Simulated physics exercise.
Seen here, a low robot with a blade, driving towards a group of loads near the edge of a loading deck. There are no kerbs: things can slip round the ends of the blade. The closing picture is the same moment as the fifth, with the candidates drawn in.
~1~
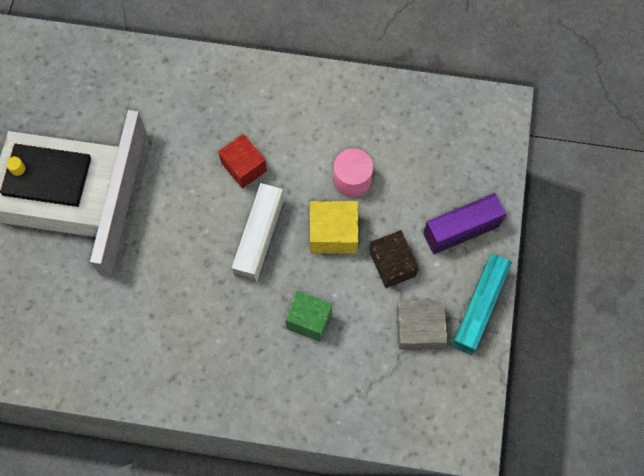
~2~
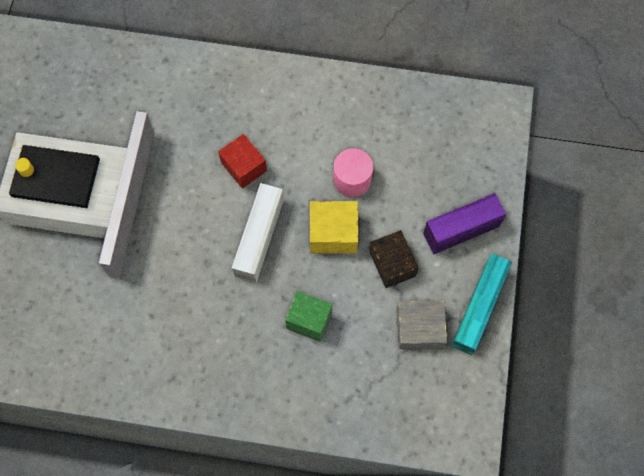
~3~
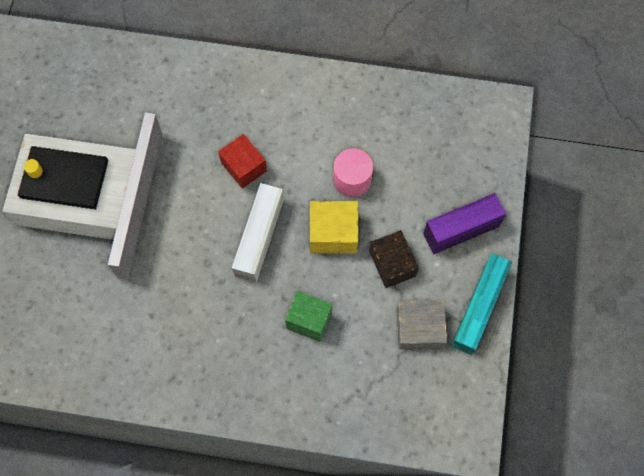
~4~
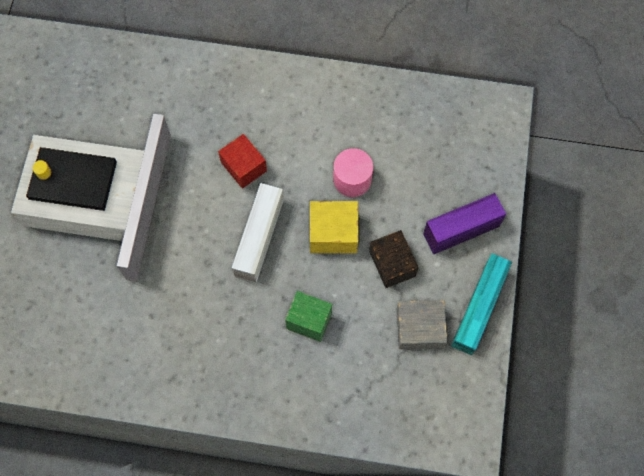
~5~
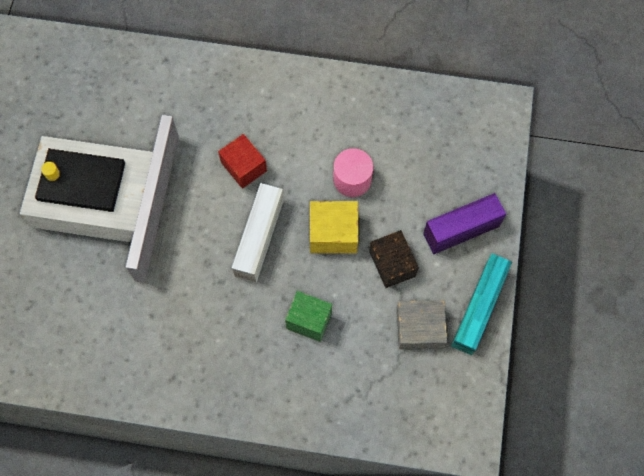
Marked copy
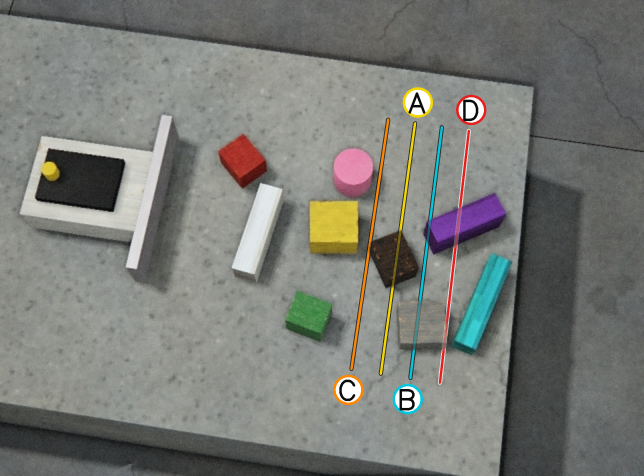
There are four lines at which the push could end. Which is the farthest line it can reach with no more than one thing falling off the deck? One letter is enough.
B.
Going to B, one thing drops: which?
It is the purple stick.
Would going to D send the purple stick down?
By then, yes.
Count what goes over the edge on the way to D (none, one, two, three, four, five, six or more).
Two.
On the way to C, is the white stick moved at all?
Yes.
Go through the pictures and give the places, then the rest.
The first picture shows robot (52, 175); white stick (259, 233); black crate (394, 259).
The second picture shows robot (60, 176); pink canister (353, 173).
The third picture shows robot (69, 178); turquoise stick (482, 304).
The fourth picture shows robot (78, 179); grey crate (421, 325).
The fifth picture shows robot (86, 180); purple stick (464, 224); white stick (259, 233); black crate (394, 259).
On the marked copy, A at (399, 243); B at (427, 247); C at (371, 238); D at (455, 251).
With B. Early on, robot (184, 194); red crate (289, 171); white stick (264, 233).
Further on, robot (284, 209); black crate (432, 276); pink canister (408, 157).
At the end, robot (361, 220); purple stick over the edge; turquoise stick (498, 314); one fallen.
As for the rest, A is within the limit but short; C is within the limit but short; D drops two.
